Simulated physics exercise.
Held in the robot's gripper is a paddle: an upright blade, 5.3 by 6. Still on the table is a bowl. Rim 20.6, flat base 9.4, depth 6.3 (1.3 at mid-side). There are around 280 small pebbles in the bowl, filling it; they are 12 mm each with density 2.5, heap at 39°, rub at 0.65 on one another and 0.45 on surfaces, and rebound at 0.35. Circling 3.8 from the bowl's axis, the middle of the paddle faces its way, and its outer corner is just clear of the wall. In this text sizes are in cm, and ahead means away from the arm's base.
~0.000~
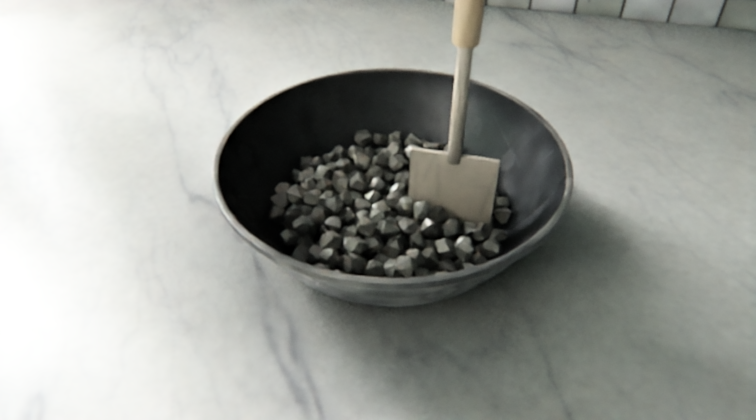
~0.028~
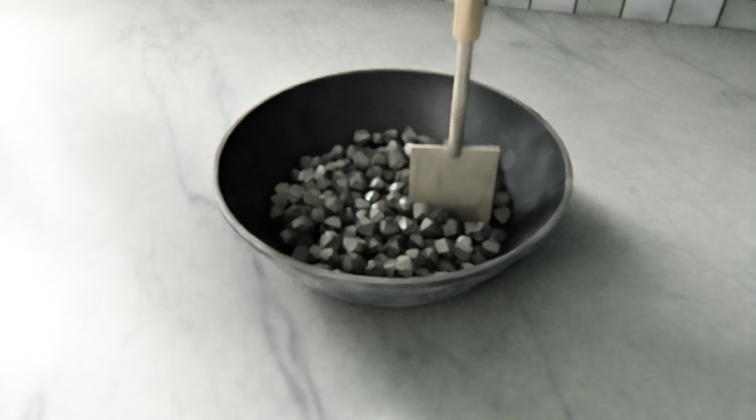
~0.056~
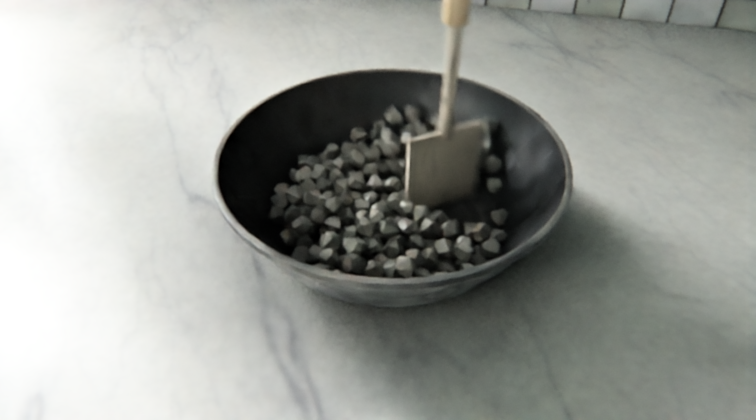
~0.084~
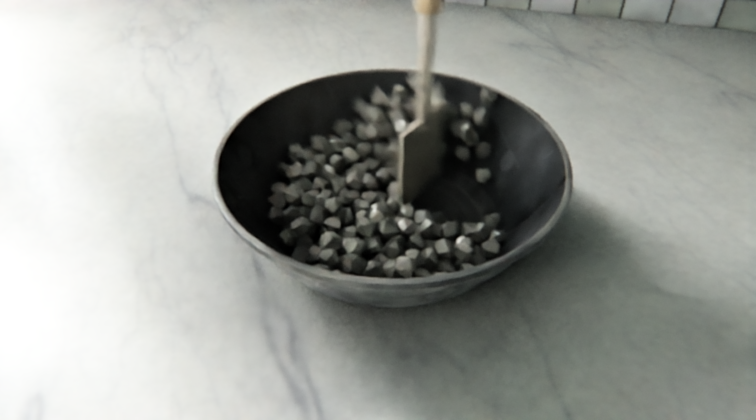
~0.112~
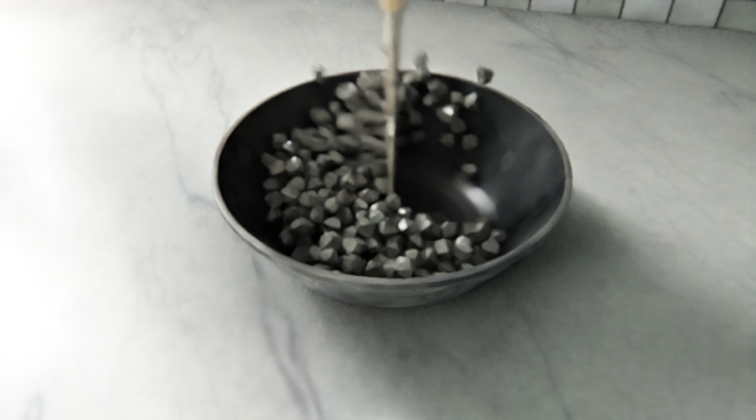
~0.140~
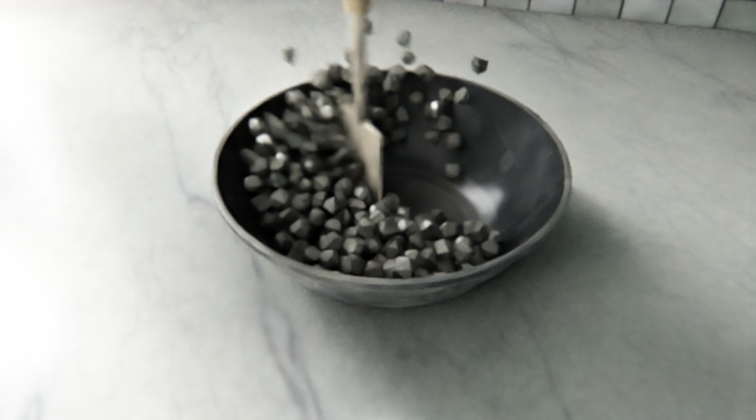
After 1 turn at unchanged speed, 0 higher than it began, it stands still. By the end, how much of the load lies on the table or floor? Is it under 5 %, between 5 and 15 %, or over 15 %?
Over 15 %.
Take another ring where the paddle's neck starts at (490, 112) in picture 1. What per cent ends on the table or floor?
Roughly 35 per cent.
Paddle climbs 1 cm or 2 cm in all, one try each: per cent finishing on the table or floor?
I'd say some 25 per cent, and some 20 per cent.
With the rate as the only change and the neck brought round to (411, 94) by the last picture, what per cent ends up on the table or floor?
About 5 per cent.
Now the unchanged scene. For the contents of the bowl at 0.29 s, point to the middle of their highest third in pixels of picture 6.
Around (394, 245).
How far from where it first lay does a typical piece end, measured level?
Around 9 cm.
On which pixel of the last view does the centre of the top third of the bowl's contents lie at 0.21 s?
Near (268, 190).
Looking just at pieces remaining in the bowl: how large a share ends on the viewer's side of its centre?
I'd put it near 45 per cent.
After 0.21 s, 215° round, highest piece 10 above the table; 261 in the bowl, 16 in flight or on the tool.
After 0.29 s, 297° round, highest piece 12 above the table; 237 in the bowl, 6 on the table or floor, 34 in flight or on the tool.
After 0.52 s, 0° round, highest piece 6 above the table; 200 in the bowl, 76 on the table or floor, 1 in flight or on the tool.
After 1.22 s, 0° round, highest piece 5 above the table; 200 in the bowl, 77 on the table or floor.
At rest, 200 in the bowl, 77 on the table or floor. That is 28 % on the table or floor.
